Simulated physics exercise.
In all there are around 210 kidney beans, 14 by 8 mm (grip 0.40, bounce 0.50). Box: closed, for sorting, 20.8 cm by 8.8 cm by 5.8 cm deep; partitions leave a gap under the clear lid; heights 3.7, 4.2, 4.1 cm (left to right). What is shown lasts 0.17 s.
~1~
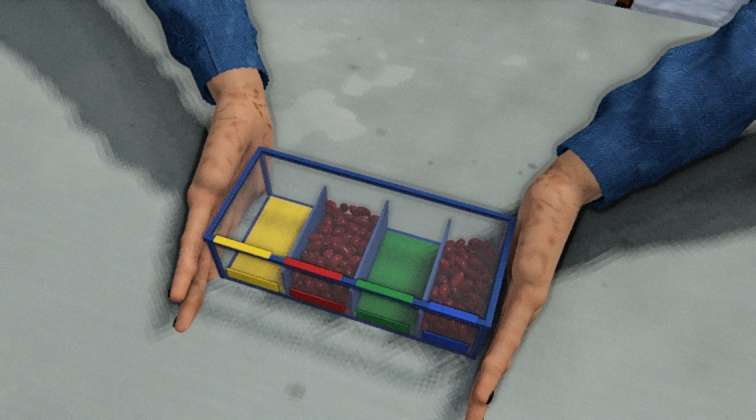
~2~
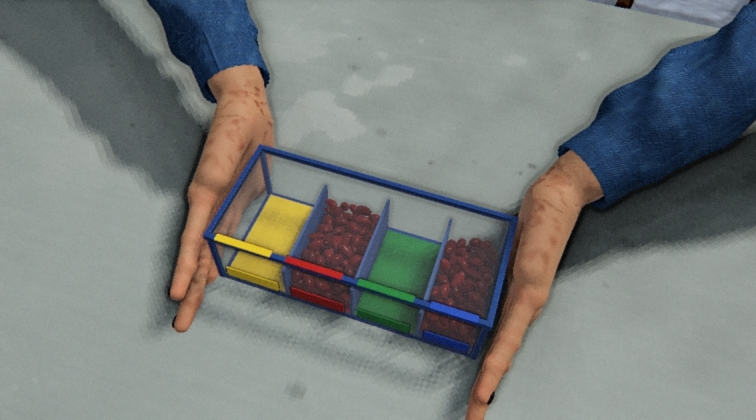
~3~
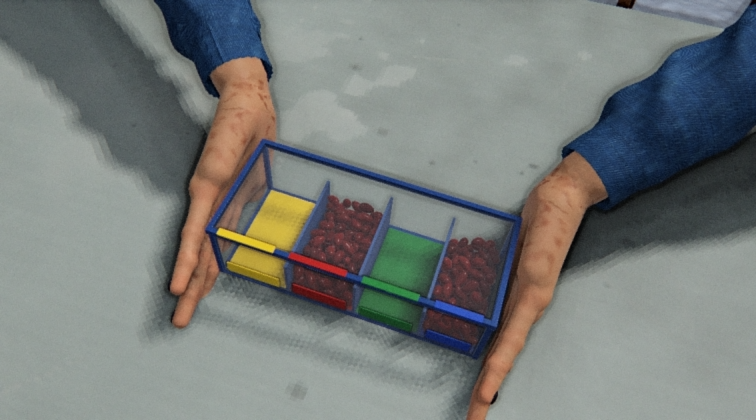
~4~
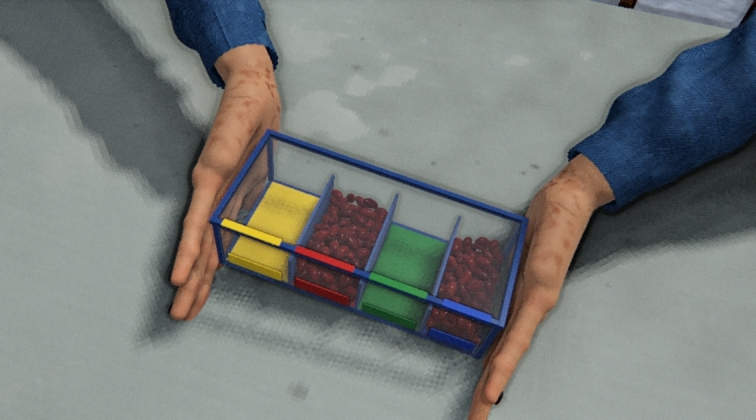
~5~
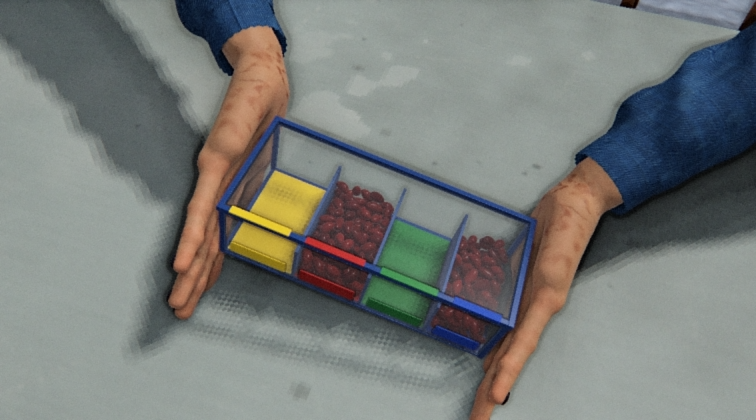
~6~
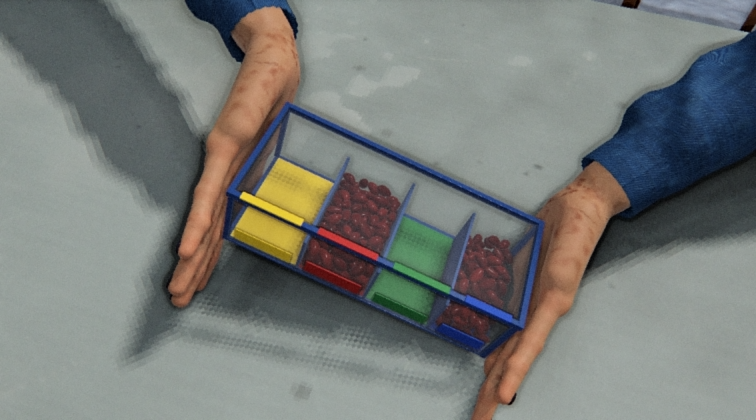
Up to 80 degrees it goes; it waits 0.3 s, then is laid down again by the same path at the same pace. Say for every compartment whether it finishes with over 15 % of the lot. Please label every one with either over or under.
Labels - red: Over; blue: Over; green: Under; yellow: Under.
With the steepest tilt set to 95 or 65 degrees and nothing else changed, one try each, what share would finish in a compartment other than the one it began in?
10 % and 0 %.
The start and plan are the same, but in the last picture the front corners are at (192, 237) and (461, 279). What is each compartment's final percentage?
That leaves red with 35 percent, blue with 30, green with 10 and yellow with 25 percent.
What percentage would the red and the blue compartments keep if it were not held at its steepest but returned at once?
In per cent: Red 40; blue 55.
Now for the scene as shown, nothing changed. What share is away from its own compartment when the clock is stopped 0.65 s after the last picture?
Roughly 10 percent.
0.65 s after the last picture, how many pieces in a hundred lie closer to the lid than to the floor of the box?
Roughly 30 percent of the pieces.
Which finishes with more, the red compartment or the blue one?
Blue.
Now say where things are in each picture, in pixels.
In the first picture, box tilt 0 degrees, front corners at (210, 237) and (485, 322); red 50 %, blue 50 %.
In the second picture, box tilt 1 degrees, front corners at (211, 235) and (486, 322).
In the third picture, box tilt 3 degrees, front corners at (213, 229) and (491, 322).
In the fourth picture, box tilt 6 degrees, front corners at (217, 220) and (498, 322), lowest corner right back.
In the fifth picture, box tilt 11 degrees, front corners at (224, 206) and (508, 322), lowest corner right back.
In the sixth picture, box tilt 15 degrees, front corners at (234, 192) and (518, 323), lowest corner right back; red 50 %, blue 50 %.
Then, 0.65 s after the last picture, tilt 80 degrees; red 40 %, blue 55 %, green 5 %.
Then, 1.09 s after the last picture, tilt 45 degrees; red 40 %, blue 60 %, green 5 %.
Then, 1.61 s after the last picture, tilt 0 degrees; red 40 %, blue 60 %, green 5 %.
In the end, red 40 %, blue 60 %, green 5 %, yellow 0 %.
